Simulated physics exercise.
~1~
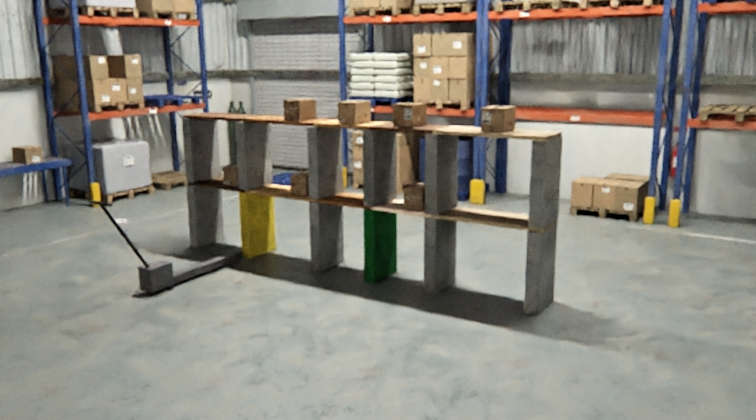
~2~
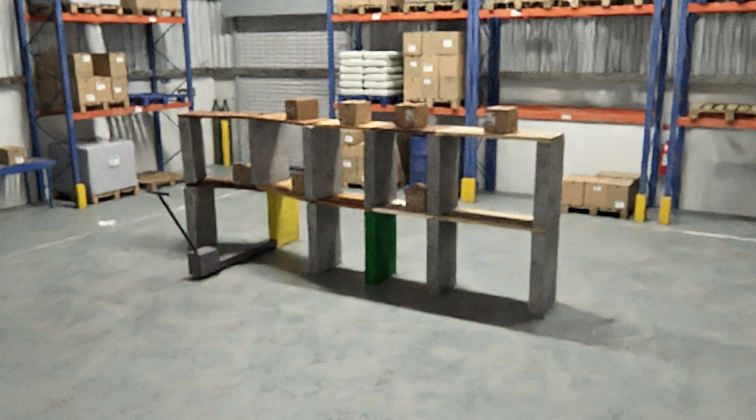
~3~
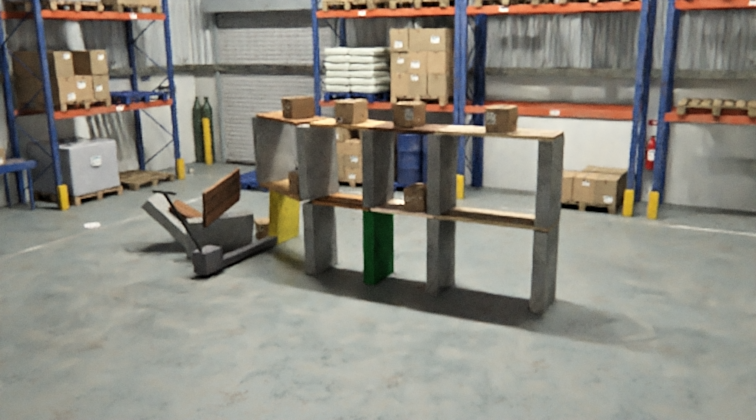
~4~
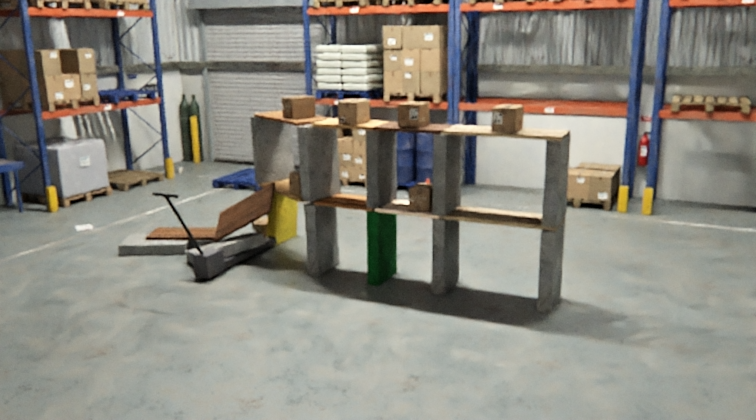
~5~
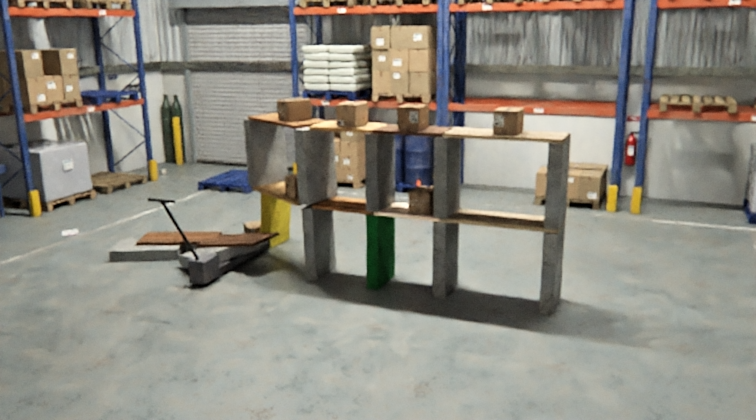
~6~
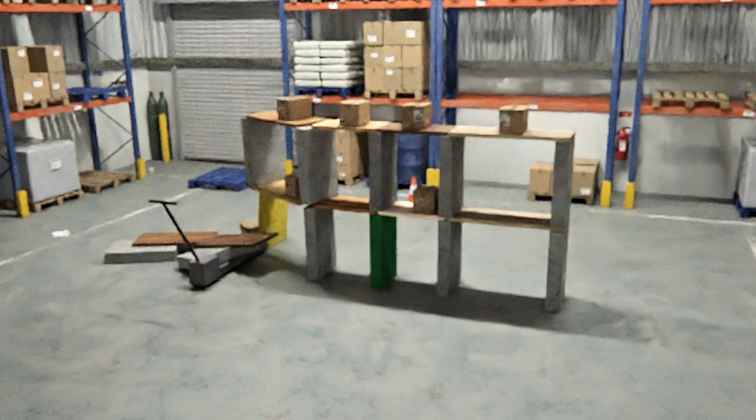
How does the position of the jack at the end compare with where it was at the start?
At the start the jack's body sits out beyond the left end of the block-and-board structure. At the end it is farther right, beside the fallen pieces of the left end and closer to the part still standing.
